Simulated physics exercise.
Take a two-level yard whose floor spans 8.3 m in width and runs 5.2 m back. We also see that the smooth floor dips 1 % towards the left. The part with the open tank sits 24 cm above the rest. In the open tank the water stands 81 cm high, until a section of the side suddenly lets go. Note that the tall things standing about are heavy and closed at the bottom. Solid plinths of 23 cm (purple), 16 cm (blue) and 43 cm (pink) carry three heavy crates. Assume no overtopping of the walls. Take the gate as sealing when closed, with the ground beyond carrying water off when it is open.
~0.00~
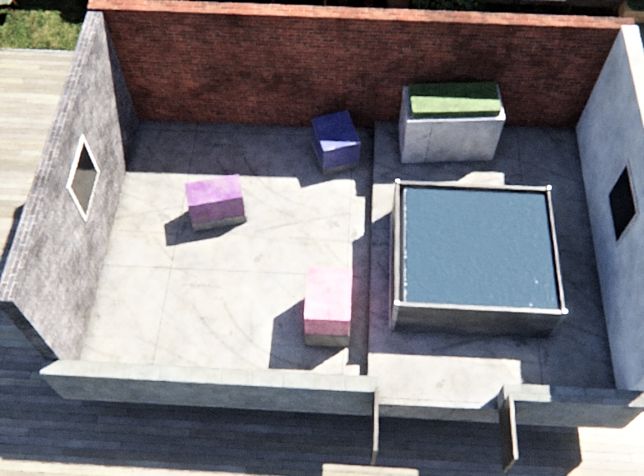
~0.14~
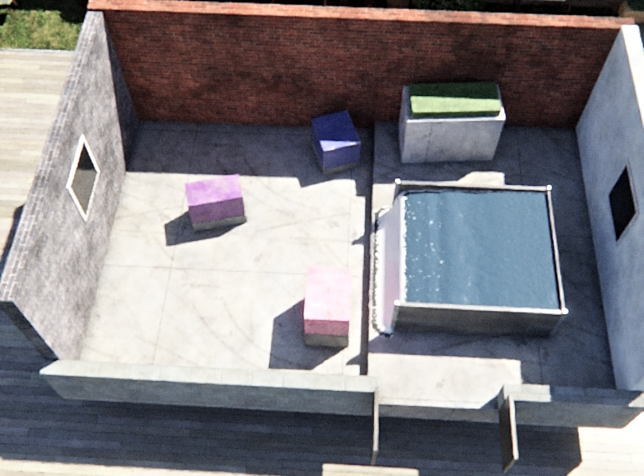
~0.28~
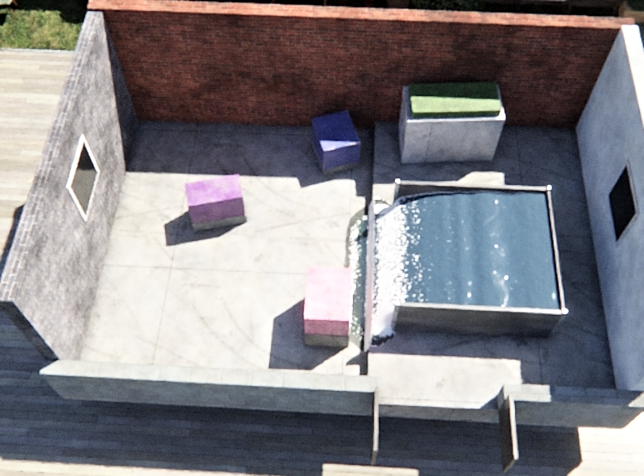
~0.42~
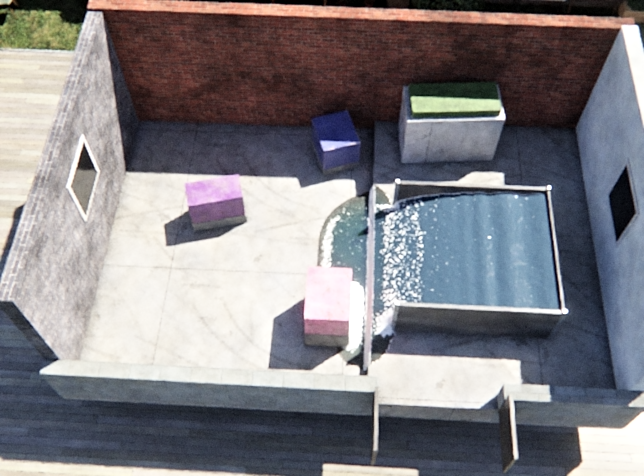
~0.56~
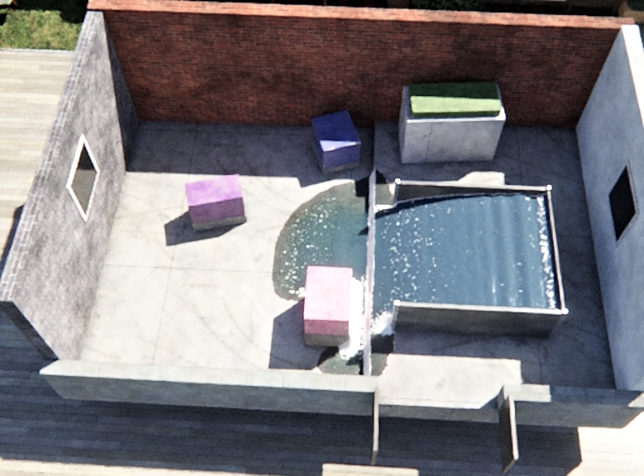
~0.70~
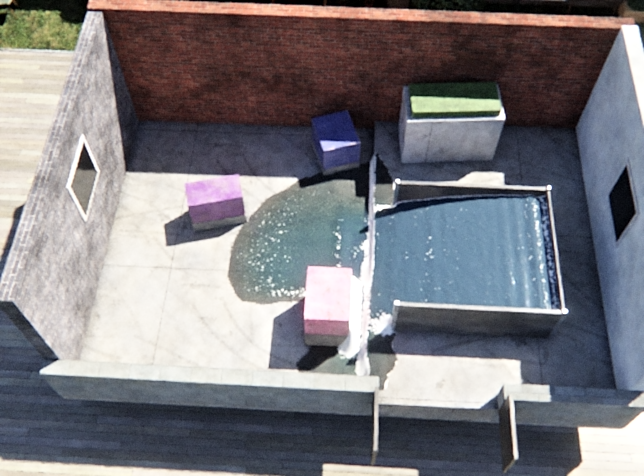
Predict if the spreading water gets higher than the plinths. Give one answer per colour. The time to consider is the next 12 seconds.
I would say the purple crate ends up wet, the blue crate ends up wet, the pink crate ends up wet.
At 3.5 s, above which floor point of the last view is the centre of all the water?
Centre: Roughly (252, 251) px.
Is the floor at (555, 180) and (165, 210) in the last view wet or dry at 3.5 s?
Not yet touched, then awash.
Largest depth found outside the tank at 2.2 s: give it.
Depth: Approx. 57 cm.
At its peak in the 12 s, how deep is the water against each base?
Max (cm) - purple: 42; blue: 36; pink: 72.
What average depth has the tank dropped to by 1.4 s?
The mean depth is some 42 cm.
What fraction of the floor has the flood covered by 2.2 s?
About 65 per cent.
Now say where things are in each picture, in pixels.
In the first frame, the open tank at (476, 246) is whole and still, 81 cm deep.
In the second frame, water pours out at (396, 260) and has run 1.2 m, to (389, 333); deepest outside 21 cm, 81 cm at the open tank's back.
In the third frame, water pours out at (396, 261) and has run 1.4 m, to (365, 345); deepest outside 38 cm, 81 cm at the open tank's back.
In the fourth frame, the front is at (350, 359), 1.7 m from the gap at (395, 261); 2.7 m2 of floor is under water; 80 cm left at the back of the open tank.
In the fifth frame, water pours out at (395, 262) and has run 2.0 m, to (294, 219); deepest outside 74 cm, 73 cm at the open tank's back.
In the sixth frame, water pours out at (395, 262) and has run 2.7 m, to (240, 243); deepest outside 87 cm, 68 cm at the open tank's back.
After 1.4 s water covers 40 % of the floor and is deepest (72 cm) near (356, 308); purple plinth reached, blue plinth reached, pink plinth reached.
After 2.2 s water covers 65 % of the floor and is deepest (57 cm) near (356, 308); purple plinth reached, blue plinth reached, pink plinth reached.
After 3.5 s water covers 65 % of the floor and is deepest (46 cm) near (77, 377); purple plinth reached, blue plinth reached, pink plinth reached.
After 7.0 s water covers 70 % of the floor and is deepest (30 cm) near (219, 202); purple plinth reached, blue plinth reached, pink plinth reached.
After 12.0 s water covers 65 % of the floor and is deepest (26 cm) near (306, 389); highest at the purple plinth 42 cm, highest at the blue plinth 36 cm, highest at the pink plinth 72 cm.
